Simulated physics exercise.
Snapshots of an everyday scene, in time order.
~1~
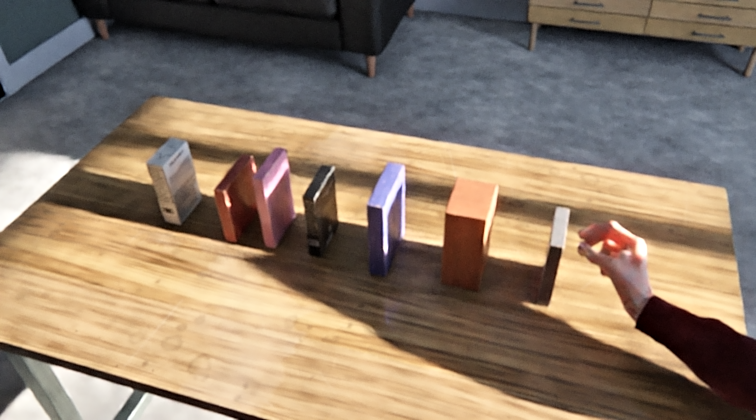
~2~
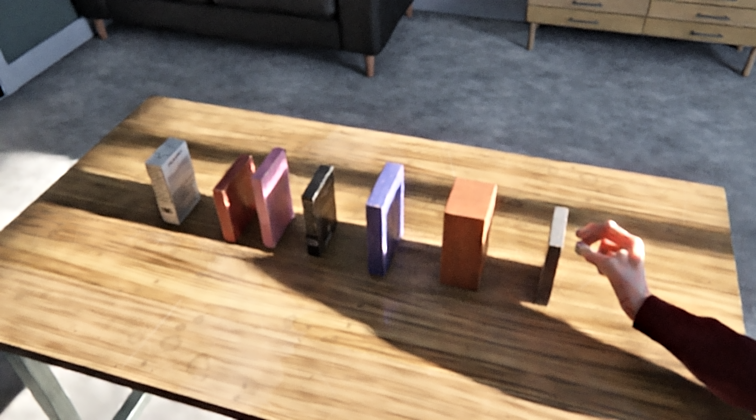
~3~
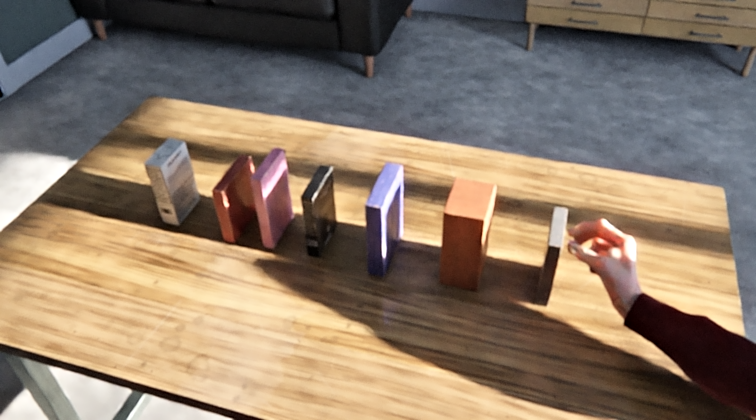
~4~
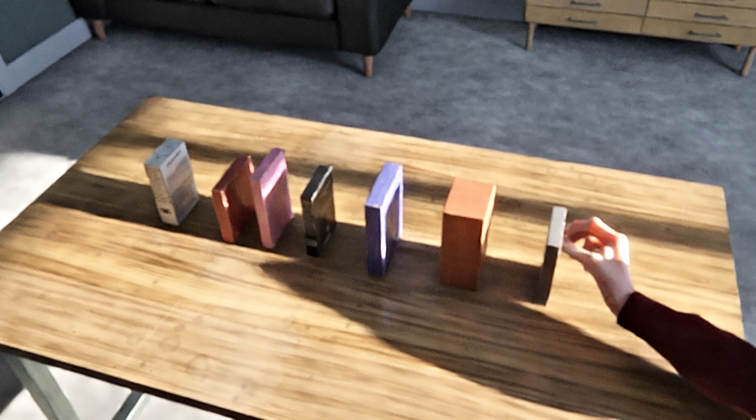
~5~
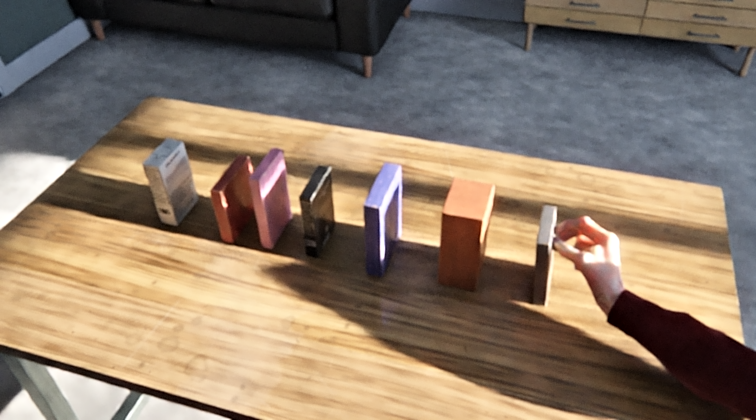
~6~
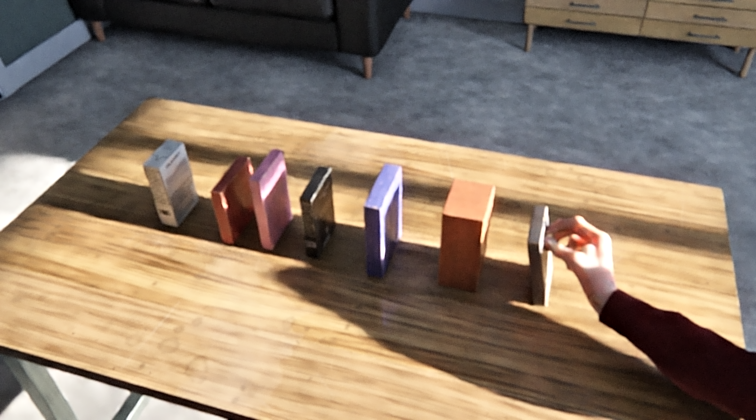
At the start, seven upright blocks and boxes stand in a spaced row on a wooden table, with a hand close to the grey one at the right end. The hand moves left to meet its upper part, then pushes, and the grey block leans slightly left toward the orange block.
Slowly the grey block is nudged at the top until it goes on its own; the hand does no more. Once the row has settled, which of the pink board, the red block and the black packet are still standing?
The pink board is still standing; the red block is still standing; the black packet is still standing.
Then, 0.10 s later than the last frame, grey block 23° over.
Then, 0.20 s later than the last frame, grey block 45° over.
Then, 0.60 s later than the last frame, grey block 47° over.
When it is over, all 5 as before. End places, in pixels of the last picture, pink board near (272, 200), red block near (236, 200).
